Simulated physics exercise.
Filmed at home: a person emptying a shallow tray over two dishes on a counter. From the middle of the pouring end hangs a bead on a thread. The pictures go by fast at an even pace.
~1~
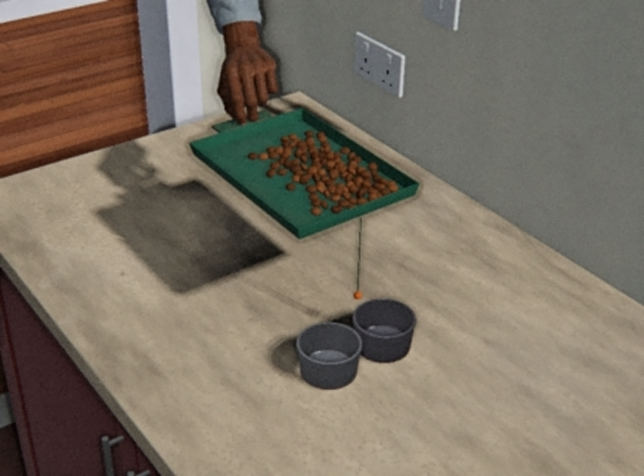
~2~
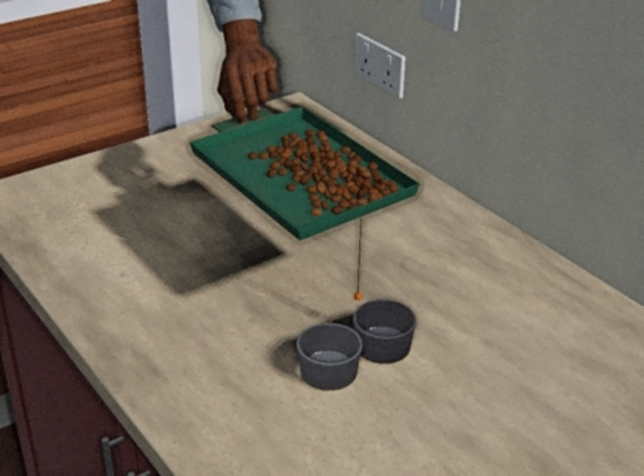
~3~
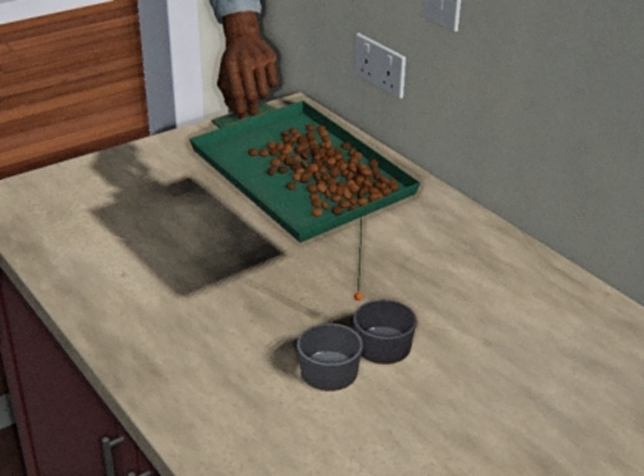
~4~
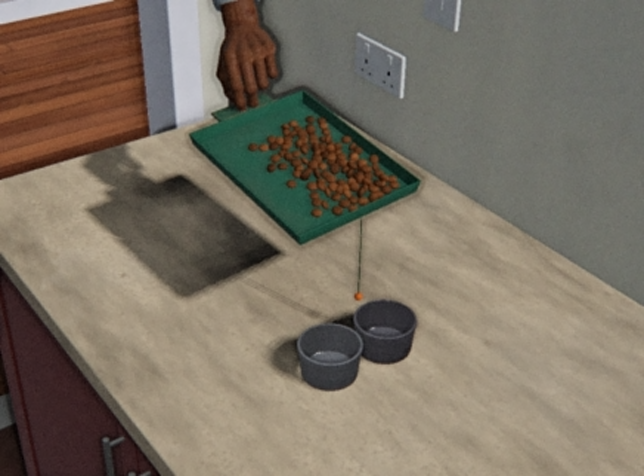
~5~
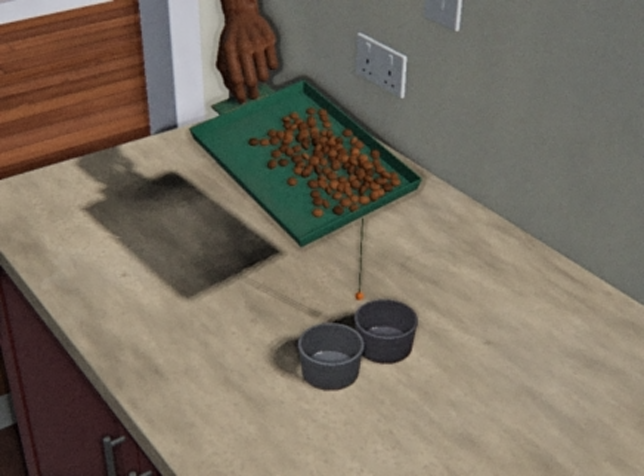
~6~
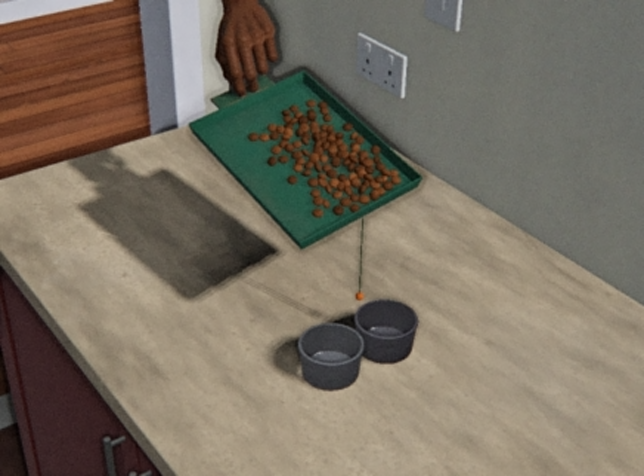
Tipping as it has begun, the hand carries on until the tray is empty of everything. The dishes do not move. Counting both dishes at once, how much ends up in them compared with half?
Between them they hold less than half.
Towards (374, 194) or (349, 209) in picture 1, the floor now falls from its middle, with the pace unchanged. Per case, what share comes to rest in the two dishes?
That comes to 10 per cent the first time and 60 per cent the second.
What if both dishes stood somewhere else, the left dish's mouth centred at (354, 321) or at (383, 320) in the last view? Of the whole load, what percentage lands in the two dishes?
First position: Some 10 %; second position: Some 0 %.
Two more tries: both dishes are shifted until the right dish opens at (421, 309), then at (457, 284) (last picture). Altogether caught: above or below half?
At the first place under half, at the second under half.
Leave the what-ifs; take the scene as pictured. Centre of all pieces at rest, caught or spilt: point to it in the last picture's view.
(299, 357).
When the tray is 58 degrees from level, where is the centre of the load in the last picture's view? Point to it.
Centre estimate: (313, 215).
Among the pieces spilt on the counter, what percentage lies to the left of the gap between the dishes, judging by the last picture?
Estimate: About 90 percent.
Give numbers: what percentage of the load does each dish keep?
Final split: Left dish some 20 per cent, right dish some 0 per cent.
Soon, tray tipped steeply; nearly all on the tray; a stray few in the air.
A while on, tray tipped right over; about a quarter on the tray; about a quarter in the left dish; about a third outside both; about a quarter in the air.
Towards the end, tray tipped past a quarter turn; about a quarter in the left dish; most outside both.
Finally, tray tipped past a quarter turn; about a quarter in the left dish; none in the right dish; most outside both.
